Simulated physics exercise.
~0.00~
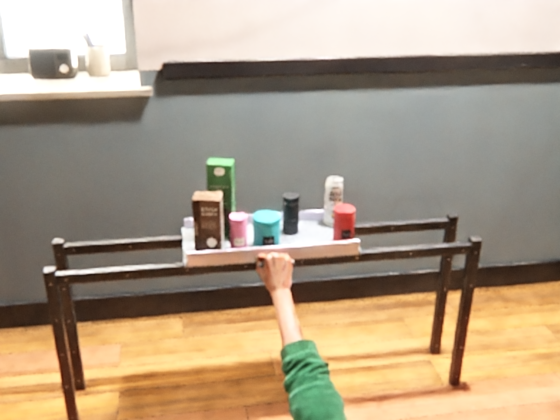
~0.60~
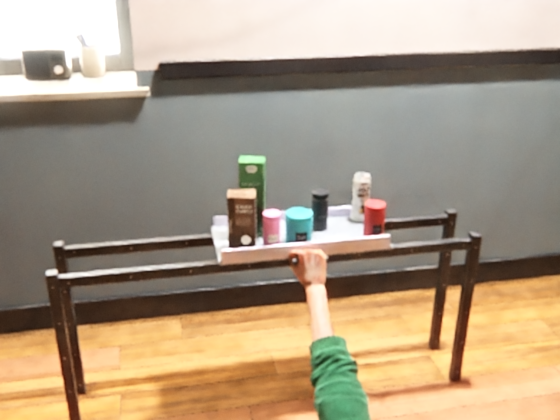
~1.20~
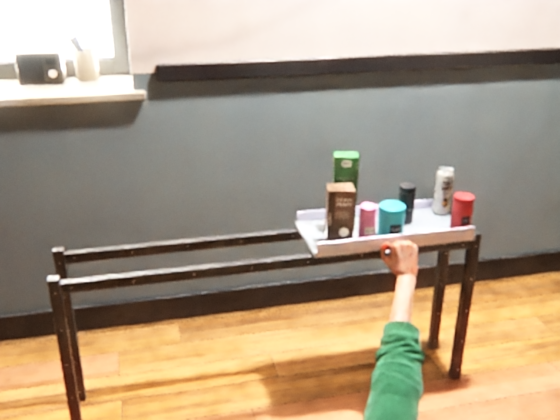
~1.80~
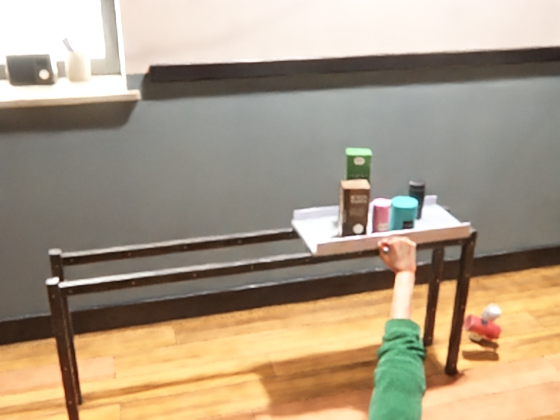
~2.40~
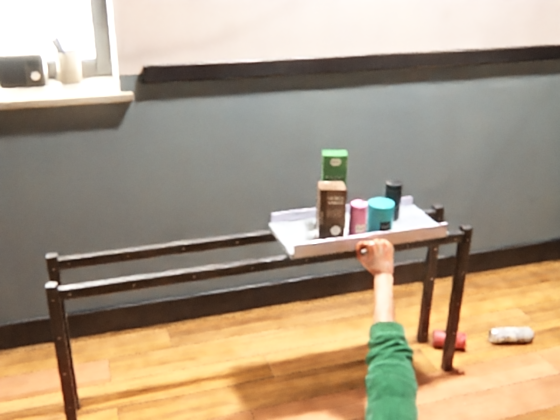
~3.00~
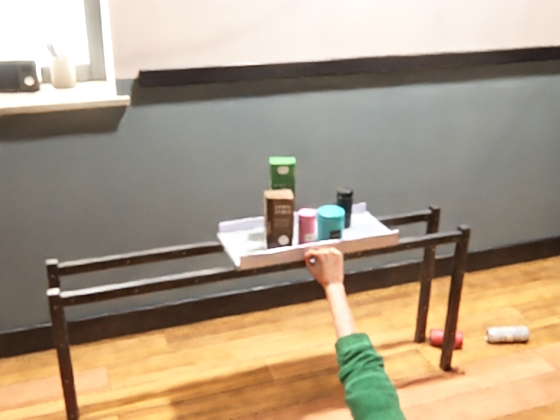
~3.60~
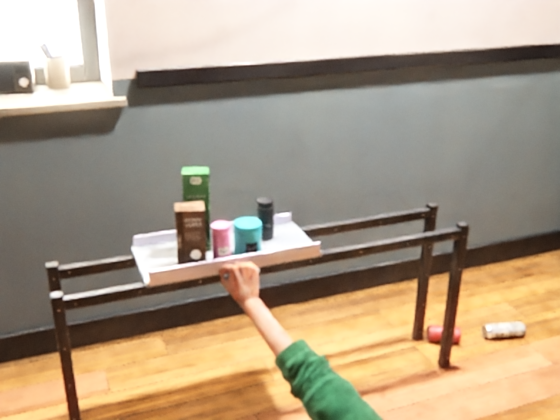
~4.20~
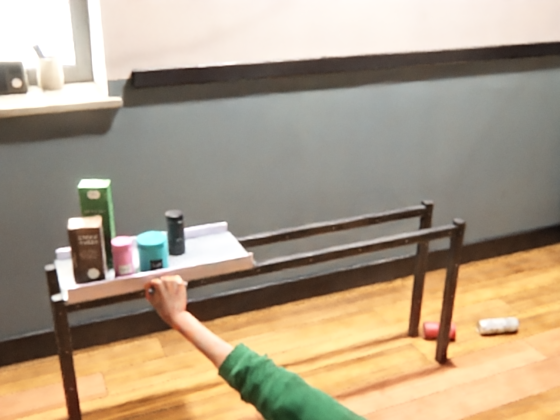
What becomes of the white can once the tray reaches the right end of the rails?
The white can comes off the tray and ends up lying on its side on the wooden floor, near the red jar.
A tray slides right, loses a white can and red jar, then a hand pushes it left.
